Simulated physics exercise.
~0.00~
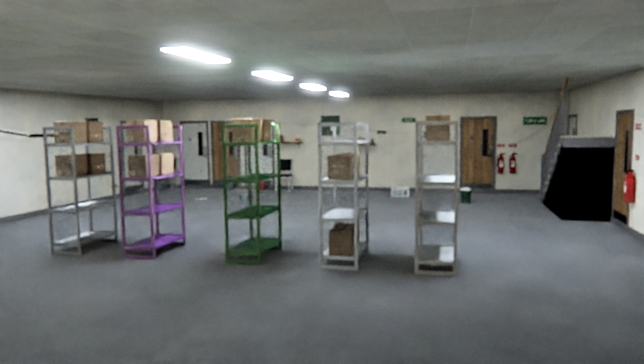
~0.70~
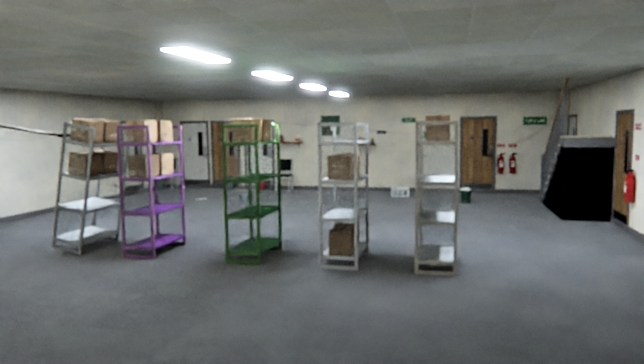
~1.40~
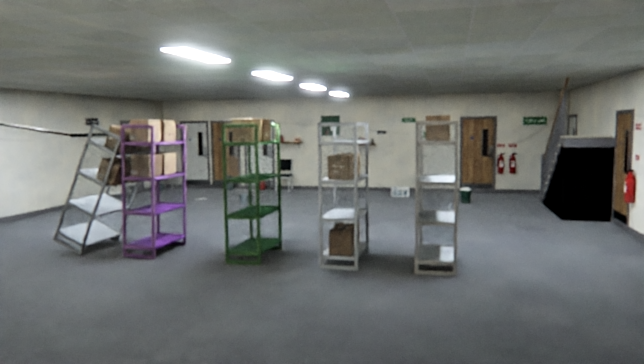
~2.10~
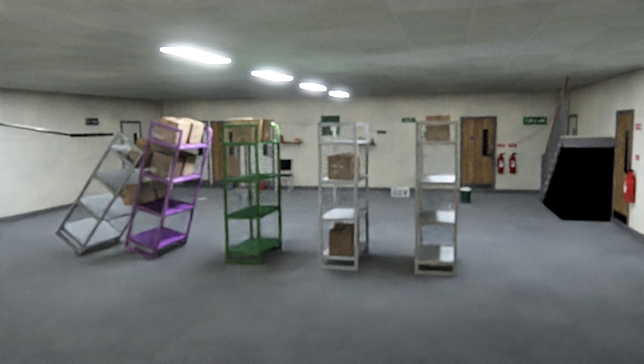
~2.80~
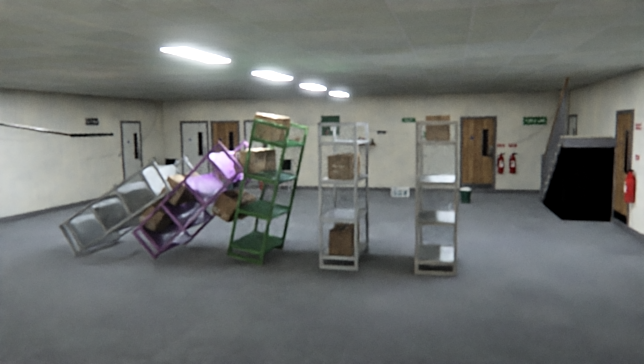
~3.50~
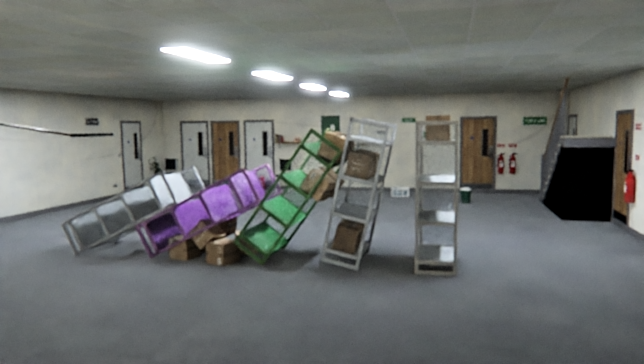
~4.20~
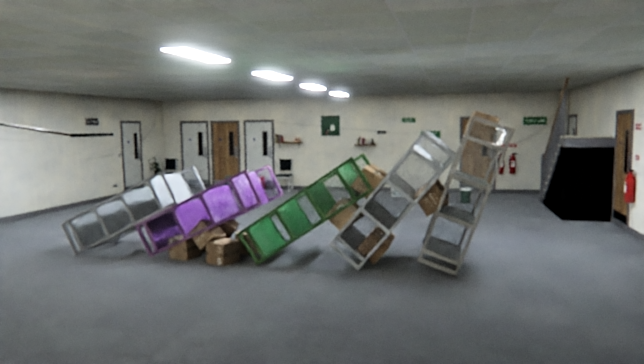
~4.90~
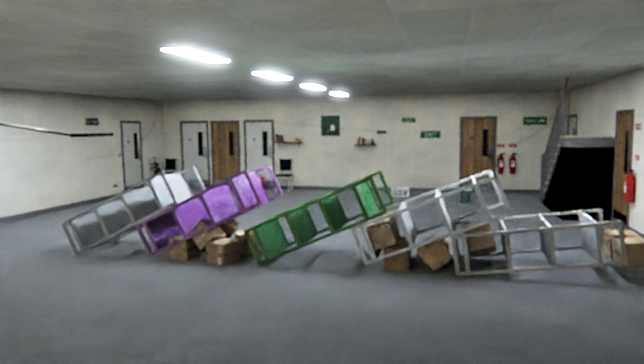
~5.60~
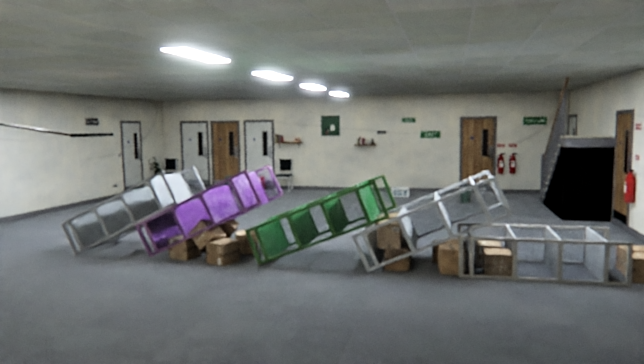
Five open shelf units toppling rightward one after another in a grey-floored room, spilling cartons, all ending down, most leaning in a row.
